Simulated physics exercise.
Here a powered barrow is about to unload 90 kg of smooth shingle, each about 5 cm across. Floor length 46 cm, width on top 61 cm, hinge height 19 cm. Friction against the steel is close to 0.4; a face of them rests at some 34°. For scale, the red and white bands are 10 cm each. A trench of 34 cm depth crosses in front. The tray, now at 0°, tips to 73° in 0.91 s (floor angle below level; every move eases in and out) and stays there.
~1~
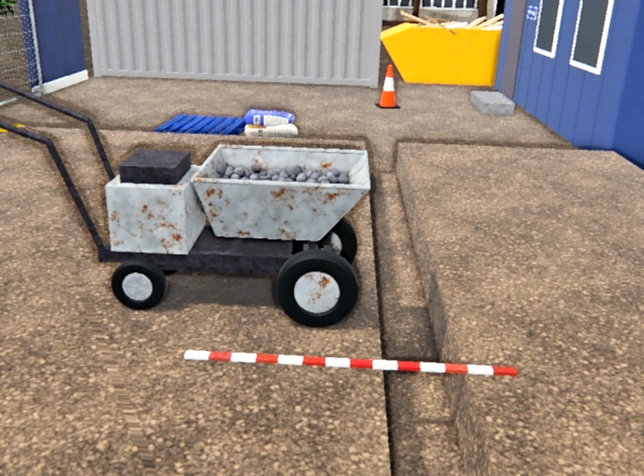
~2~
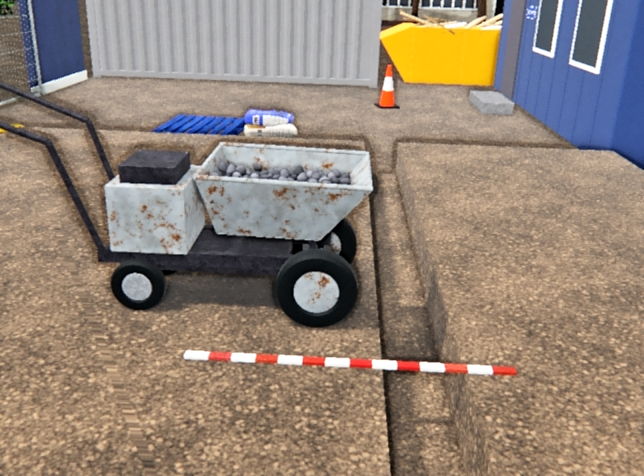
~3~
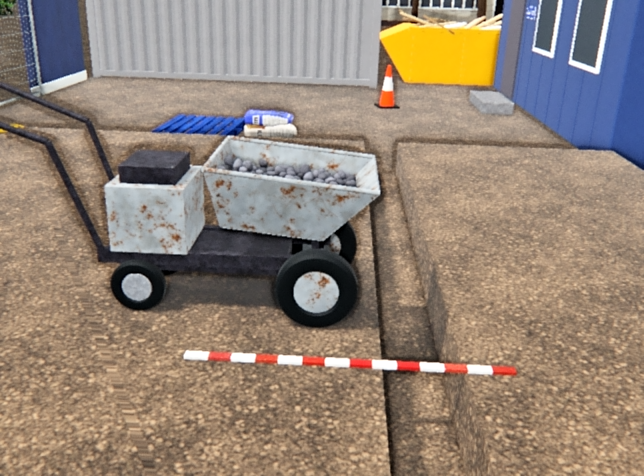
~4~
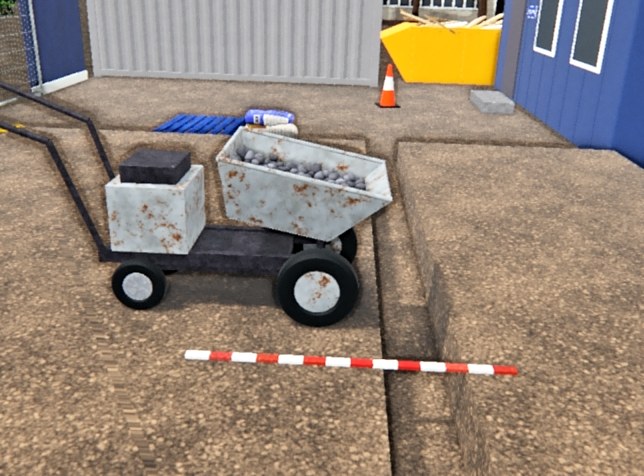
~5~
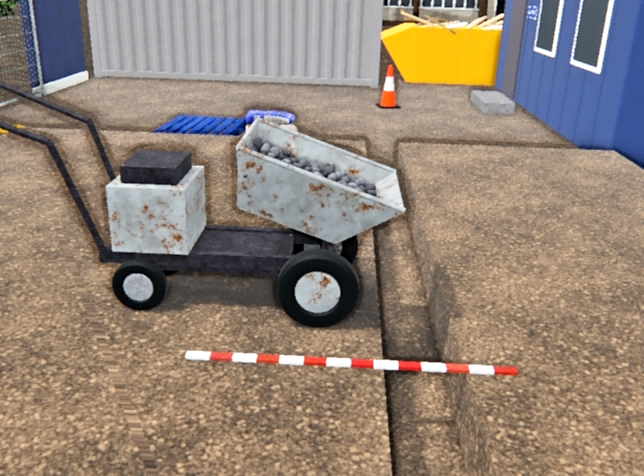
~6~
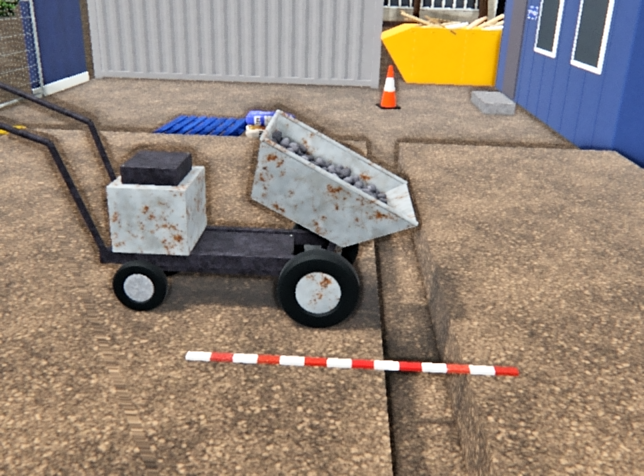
At the start, a rusty pale tray full of small grey stones sits level on a wheeled barrow beside a trench, behind a red and white striped pole. The tray then tilts slowly, its left end rising and its right lip dipping over the trench, until it slopes clearly with the stones still inside.
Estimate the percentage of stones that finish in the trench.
Roughly 30 per cent ends in the trench.
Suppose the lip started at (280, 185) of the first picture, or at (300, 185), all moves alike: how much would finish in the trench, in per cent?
First some 90, then 100 per cent.
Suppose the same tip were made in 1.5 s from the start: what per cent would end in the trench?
It would be near 35 per cent.
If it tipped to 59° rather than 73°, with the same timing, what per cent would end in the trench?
In that case some 35 per cent.
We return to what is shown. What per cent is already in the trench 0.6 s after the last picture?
Some 5 per cent.
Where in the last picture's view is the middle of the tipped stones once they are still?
Their middle is at about (481, 303).
Then, 0.3 s after the last picture the floor is at 61°, 100 % in the tray; the foremost stones are at (427, 258).
Then, 0.6 s after the last picture the floor is at 73°, 56 % in the tray, 6 % in the trench, 39 % past the trench; the foremost stones are at (520, 308).
Then, 1.0 s after the last picture the floor is at 73°, 12 % in the tray, 17 % in the trench, 71 % past the trench; the foremost stones are at (627, 315).
Then, 2.9 s after the last picture the floor is at 73°, 0 % in the tray, 30 % in the trench, 70 % past the trench; the foremost stones are past the picture's edge.
